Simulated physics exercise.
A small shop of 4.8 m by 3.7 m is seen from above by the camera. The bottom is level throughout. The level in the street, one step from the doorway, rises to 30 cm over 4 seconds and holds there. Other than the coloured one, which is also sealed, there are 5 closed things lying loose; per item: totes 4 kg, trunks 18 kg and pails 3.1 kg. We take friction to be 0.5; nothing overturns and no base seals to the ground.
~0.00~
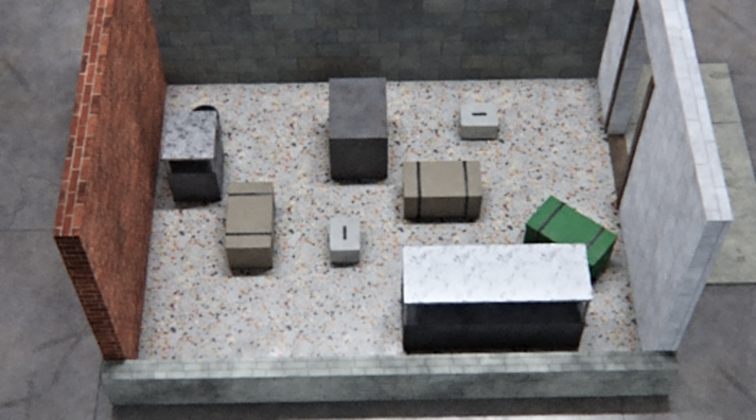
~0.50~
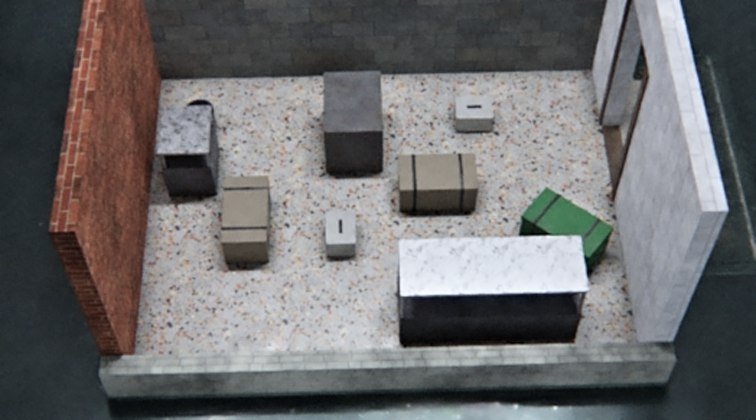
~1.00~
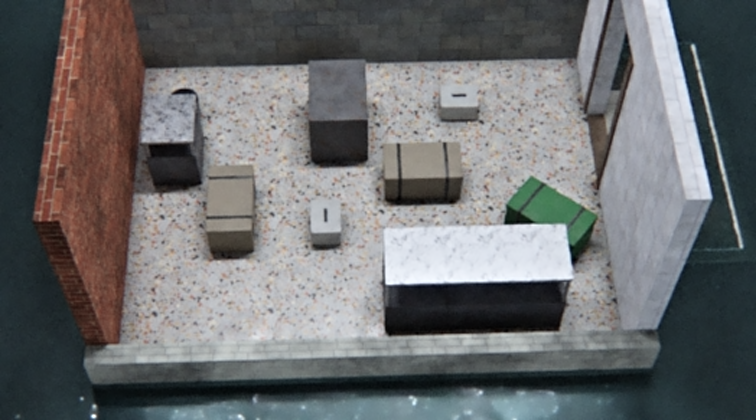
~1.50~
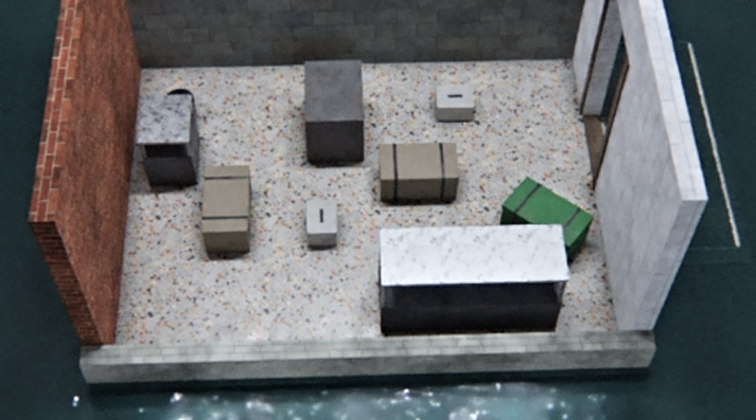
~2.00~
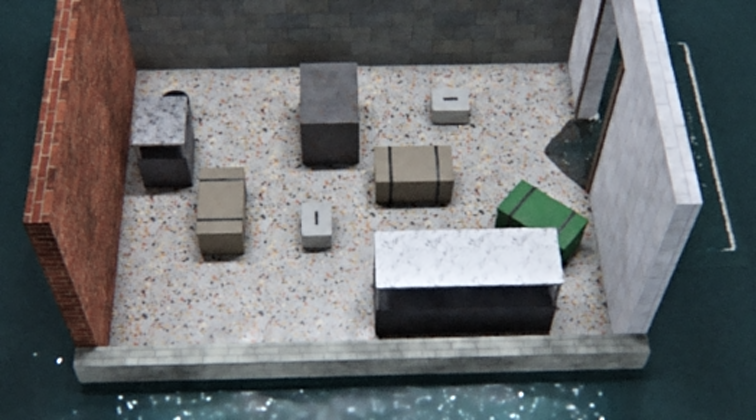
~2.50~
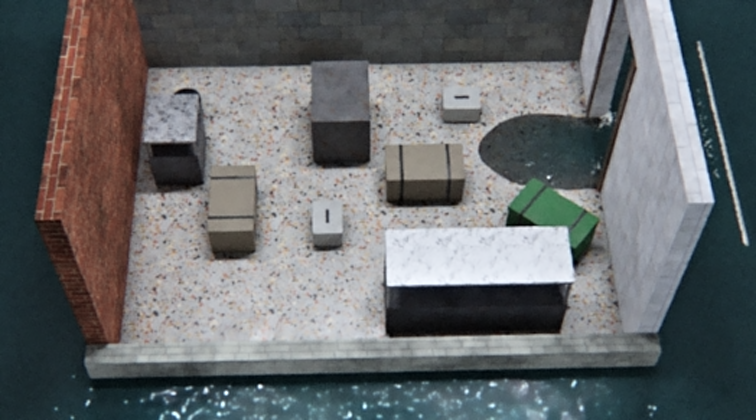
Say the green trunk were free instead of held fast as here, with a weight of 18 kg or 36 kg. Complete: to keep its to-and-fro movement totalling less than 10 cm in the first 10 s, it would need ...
It would need the heavier mass.
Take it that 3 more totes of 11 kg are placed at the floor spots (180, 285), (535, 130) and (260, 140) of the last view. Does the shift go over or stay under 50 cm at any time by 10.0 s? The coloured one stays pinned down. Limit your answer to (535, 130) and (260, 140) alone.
Those two come out over the line and inside the line, in that order.
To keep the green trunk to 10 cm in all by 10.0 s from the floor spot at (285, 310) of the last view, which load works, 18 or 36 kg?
Looking at the loads, neither keeps it.
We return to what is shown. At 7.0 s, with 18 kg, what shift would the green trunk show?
About 20 cm.
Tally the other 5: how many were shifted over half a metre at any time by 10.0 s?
That comes to 4.
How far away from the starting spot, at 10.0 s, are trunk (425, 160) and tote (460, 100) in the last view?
250 cm, 200 cm.
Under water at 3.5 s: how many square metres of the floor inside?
Near 4.0 m2 in all.
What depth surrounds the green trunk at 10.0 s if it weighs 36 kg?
About 5 cm.
After 3.5 s the green trunk would be 0 cm from its start with 18 kg and 0 cm from its start with 36 kg; 2 cm of water round it then.
After 4.5 s the green trunk would be 5 cm from its start with 18 kg and 0 cm from its start with 36 kg; 3 cm of water round it then.
After 7.0 s the green trunk would be 25 cm from its start with 18 kg and 0 cm from its start with 36 kg; 5 cm of water round it then.
After 10.0 s the green trunk would be 25 cm from its start with 18 kg and 0 cm from its start with 36 kg; 5 cm of water round it then.
